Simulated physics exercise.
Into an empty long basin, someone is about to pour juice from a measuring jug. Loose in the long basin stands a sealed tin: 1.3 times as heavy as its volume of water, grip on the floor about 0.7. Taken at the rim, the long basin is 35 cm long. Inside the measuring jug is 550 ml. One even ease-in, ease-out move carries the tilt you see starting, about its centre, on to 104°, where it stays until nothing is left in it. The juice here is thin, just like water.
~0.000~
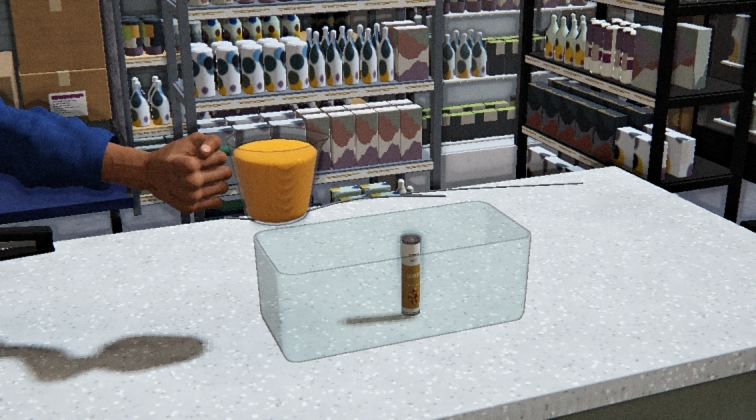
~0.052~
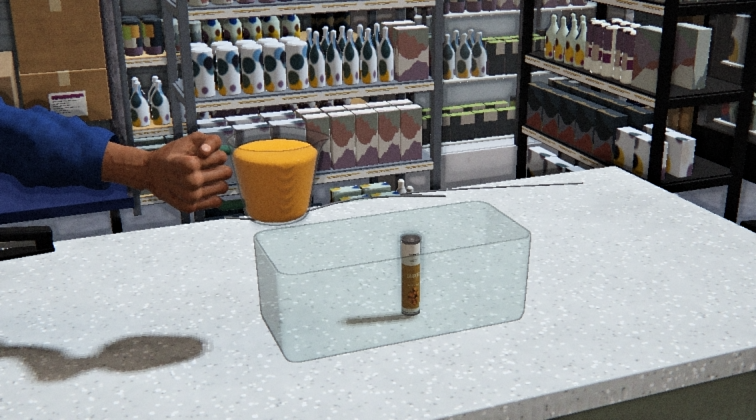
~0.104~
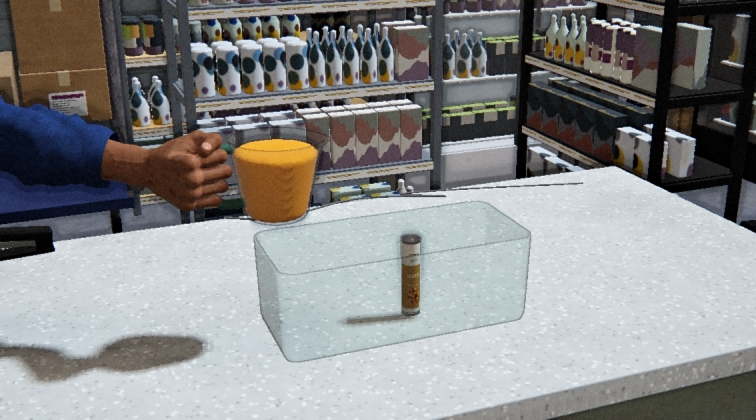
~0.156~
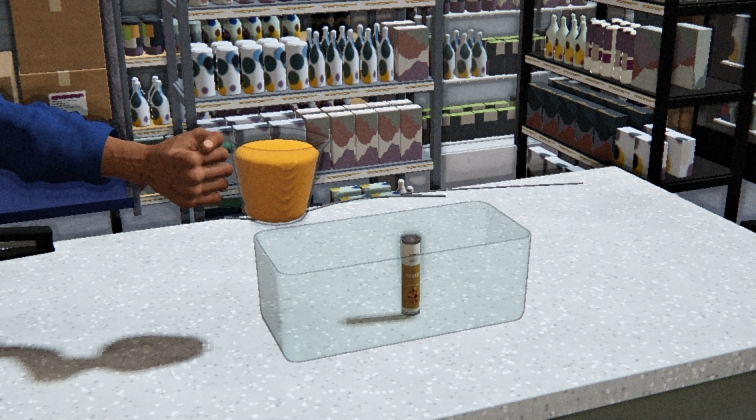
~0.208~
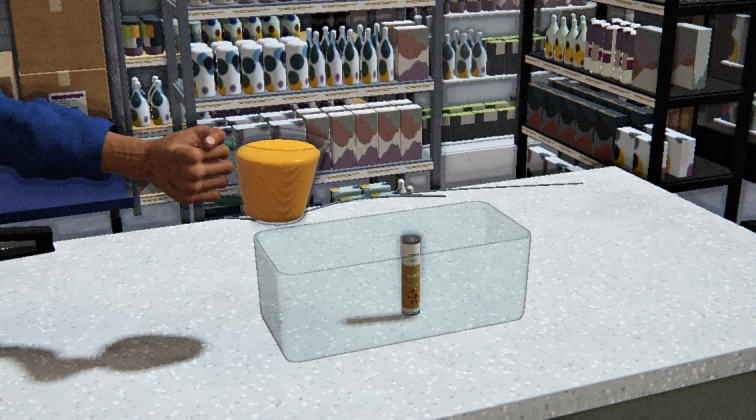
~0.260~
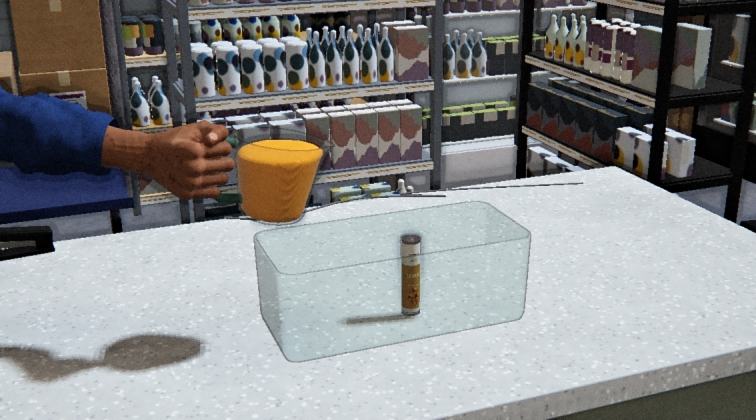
A measuring jug of orange juice tilts slightly to the right above an empty long basin.
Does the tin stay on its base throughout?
Yes - it manages to stay erect.
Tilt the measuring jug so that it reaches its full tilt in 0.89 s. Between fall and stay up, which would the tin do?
The tin stays on its base.
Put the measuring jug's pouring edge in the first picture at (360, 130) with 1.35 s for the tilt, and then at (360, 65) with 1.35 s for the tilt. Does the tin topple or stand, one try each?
Try 1: Tipped over; try 2: Tipped over.
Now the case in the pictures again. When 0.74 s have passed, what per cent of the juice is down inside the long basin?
Near 12 in a hundred.
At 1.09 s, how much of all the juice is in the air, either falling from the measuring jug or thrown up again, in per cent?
Roughly 10 %.
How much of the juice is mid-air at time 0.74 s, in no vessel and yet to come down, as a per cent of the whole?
Estimate: Some 16 % of the total.
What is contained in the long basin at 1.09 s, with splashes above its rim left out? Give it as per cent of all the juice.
Roughly 76 percent of it.
By 0.74 s the tilt is 59° and 72 per cent is still to pour; the tin stands where it began.
By 1.09 s the tilt is 95° and 15 per cent is still to pour; the tin stands where it began.
By 1.45 s the tilt is 104° and 0 per cent is still to pour; the tin stands where it began.
By 1.85 s the tilt is 104° and 0 per cent is still to pour; the tin stands where it began.
At rest the tin stands where it began.
